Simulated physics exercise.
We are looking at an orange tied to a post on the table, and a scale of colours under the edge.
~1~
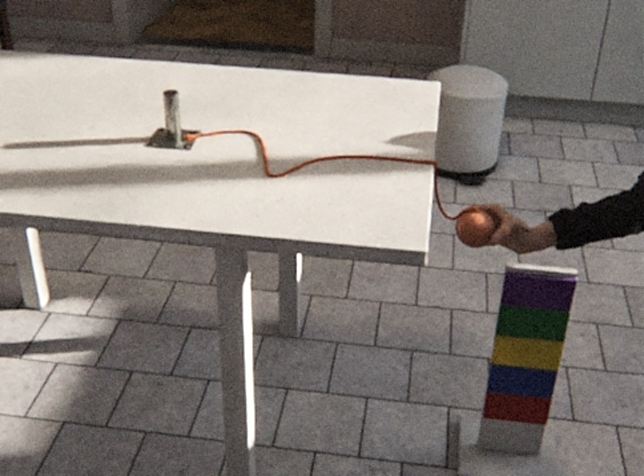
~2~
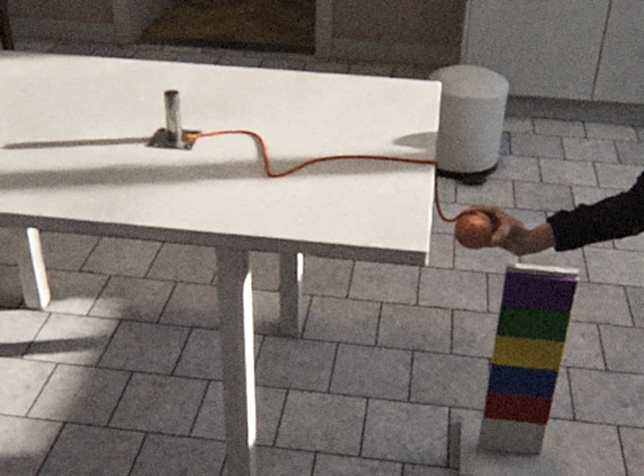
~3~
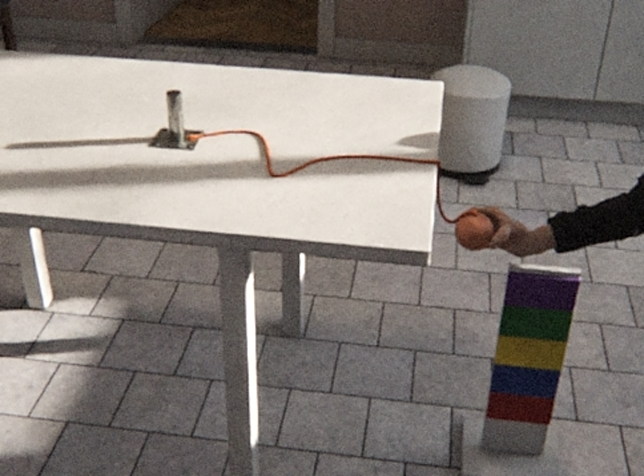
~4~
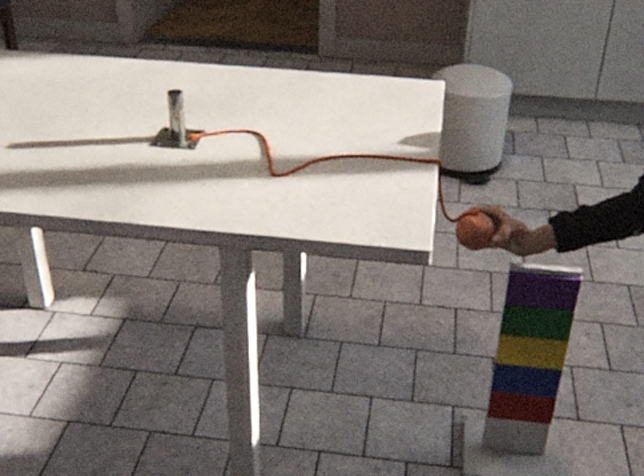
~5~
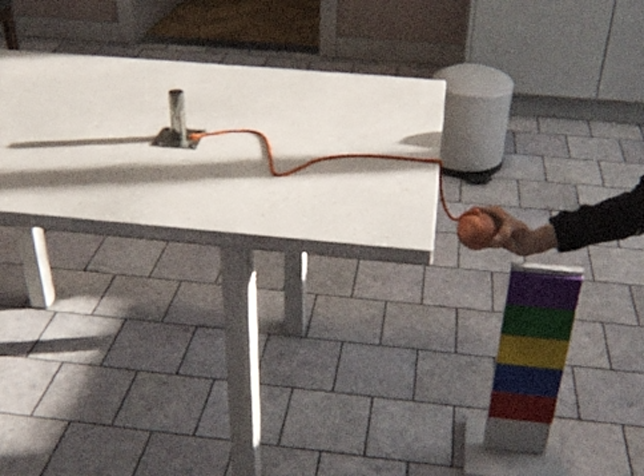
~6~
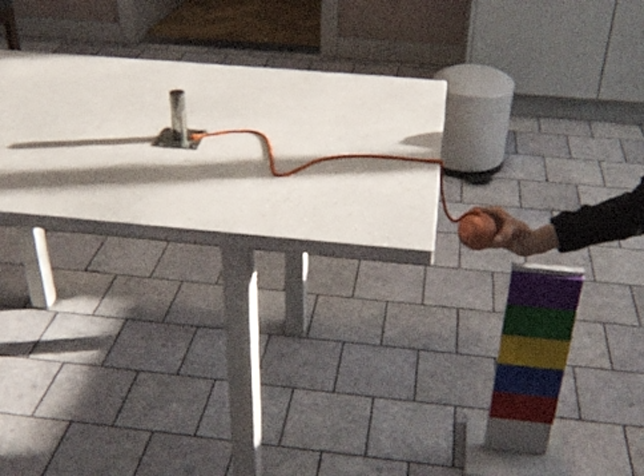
In a tiled room, a hand holds an orange beside the edge of a white table, with a slack orange lace running across the tabletop to a short metal post; a striped colour scale stands below, and almost nothing moves.
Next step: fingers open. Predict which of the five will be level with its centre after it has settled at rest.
I predict yellow.
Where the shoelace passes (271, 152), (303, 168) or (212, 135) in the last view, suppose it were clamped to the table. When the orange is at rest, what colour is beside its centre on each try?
First try green, second purple, third yellow.
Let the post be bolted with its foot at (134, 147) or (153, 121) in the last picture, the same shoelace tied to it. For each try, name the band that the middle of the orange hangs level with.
Result 1: Green. Result 2: Green.
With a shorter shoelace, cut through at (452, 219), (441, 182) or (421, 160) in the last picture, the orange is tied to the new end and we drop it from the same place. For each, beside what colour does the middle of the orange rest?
For the first: Green; for the second: Purple; for the third: None, it hangs higher.
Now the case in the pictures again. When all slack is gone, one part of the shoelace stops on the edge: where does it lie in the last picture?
The point sits close to (354, 156).
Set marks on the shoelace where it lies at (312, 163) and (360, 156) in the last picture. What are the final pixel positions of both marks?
One finishes at (391, 175) and the other at (439, 192).
Soon after, orange near (403, 331); level with yellow.
Then, orange near (435, 359); level with yellow.
At rest, orange near (427, 355); level with yellow. Its middle rests at the yellow band.
